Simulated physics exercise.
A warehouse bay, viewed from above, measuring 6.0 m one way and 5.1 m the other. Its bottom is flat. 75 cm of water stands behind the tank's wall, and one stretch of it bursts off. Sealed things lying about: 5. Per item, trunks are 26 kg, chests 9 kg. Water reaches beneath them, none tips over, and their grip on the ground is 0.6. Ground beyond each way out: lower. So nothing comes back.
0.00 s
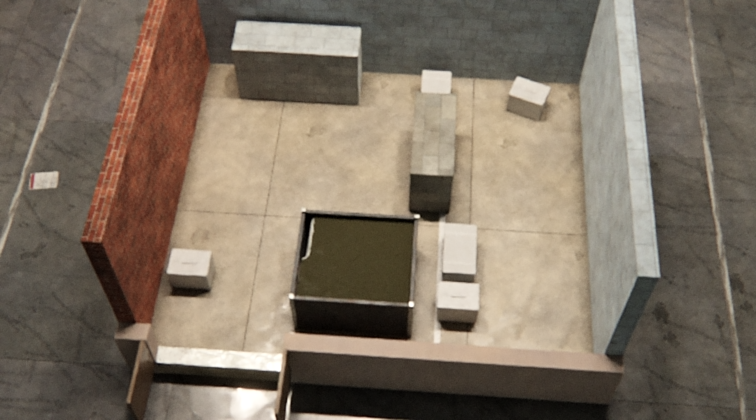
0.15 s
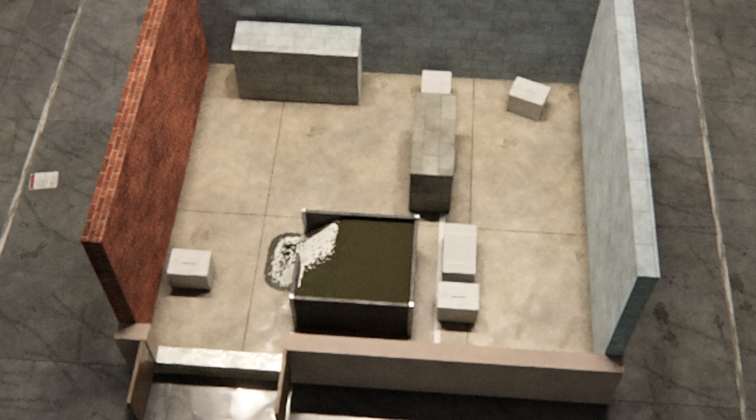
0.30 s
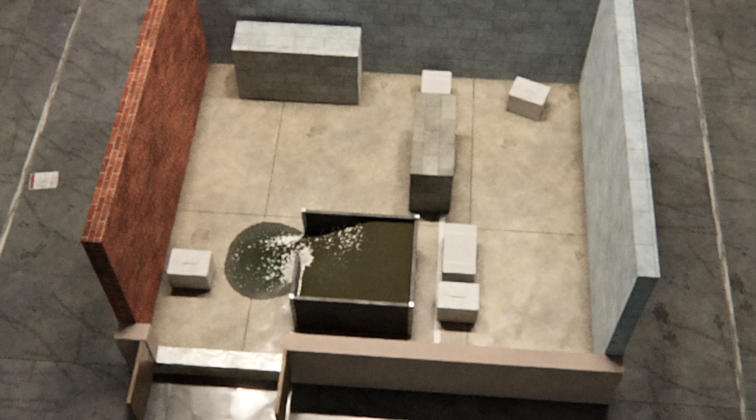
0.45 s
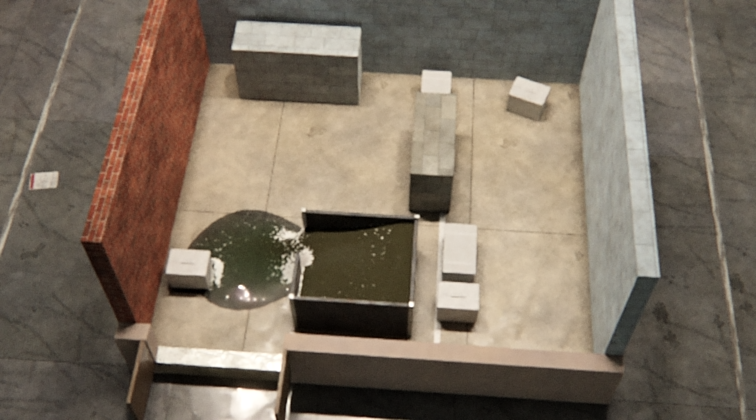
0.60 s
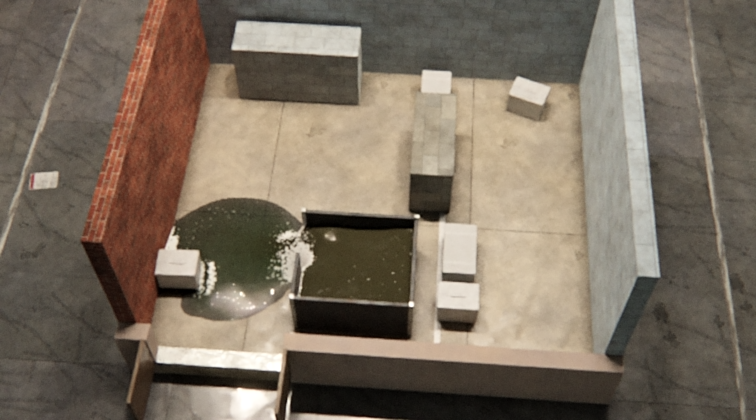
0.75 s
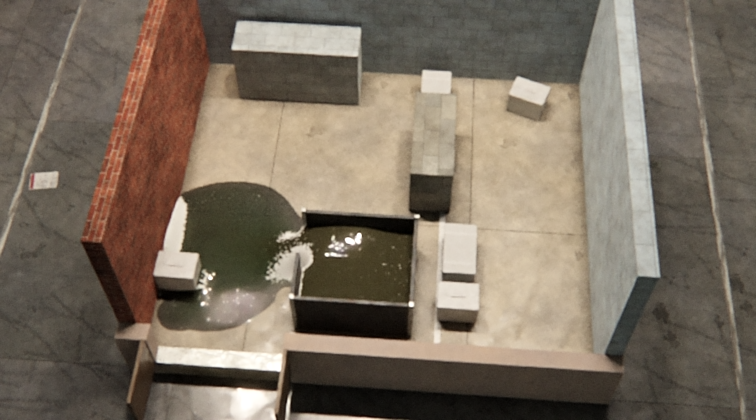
In a walled bay seen from above, dark water bursts from the left side of a square tank and spreads in a widening pool across the pale floor, reaching a white box at left and nudging it slightly leftward.
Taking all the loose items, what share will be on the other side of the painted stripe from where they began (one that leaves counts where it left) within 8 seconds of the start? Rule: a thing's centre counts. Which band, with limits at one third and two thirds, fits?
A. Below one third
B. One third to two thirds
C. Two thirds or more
Option A: Below one third.
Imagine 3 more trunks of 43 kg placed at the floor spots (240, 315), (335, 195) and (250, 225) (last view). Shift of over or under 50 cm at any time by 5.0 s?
In that order: Stays inside the line, then stays inside the line, then crosses the line.
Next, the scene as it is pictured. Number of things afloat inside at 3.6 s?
At that moment it comes to 0.
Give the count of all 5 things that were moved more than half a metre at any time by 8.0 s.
That adds up to 1.
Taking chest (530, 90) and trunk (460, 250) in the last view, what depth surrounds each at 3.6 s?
I'd estimate 0 cm for the first and 0 cm for the second.
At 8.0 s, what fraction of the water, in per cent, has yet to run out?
Roughly 70 percent.
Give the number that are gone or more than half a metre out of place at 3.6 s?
Result: 1.
After 1.6 s 0 of 5 are over the mark; 1 afloat.
After 3.6 s 0 of 5 are over the mark; 0 afloat.
After 5.6 s 0 of 5 are over the mark; 0 afloat.
After 8.0 s 0 of 5 are over the mark; 0 afloat.
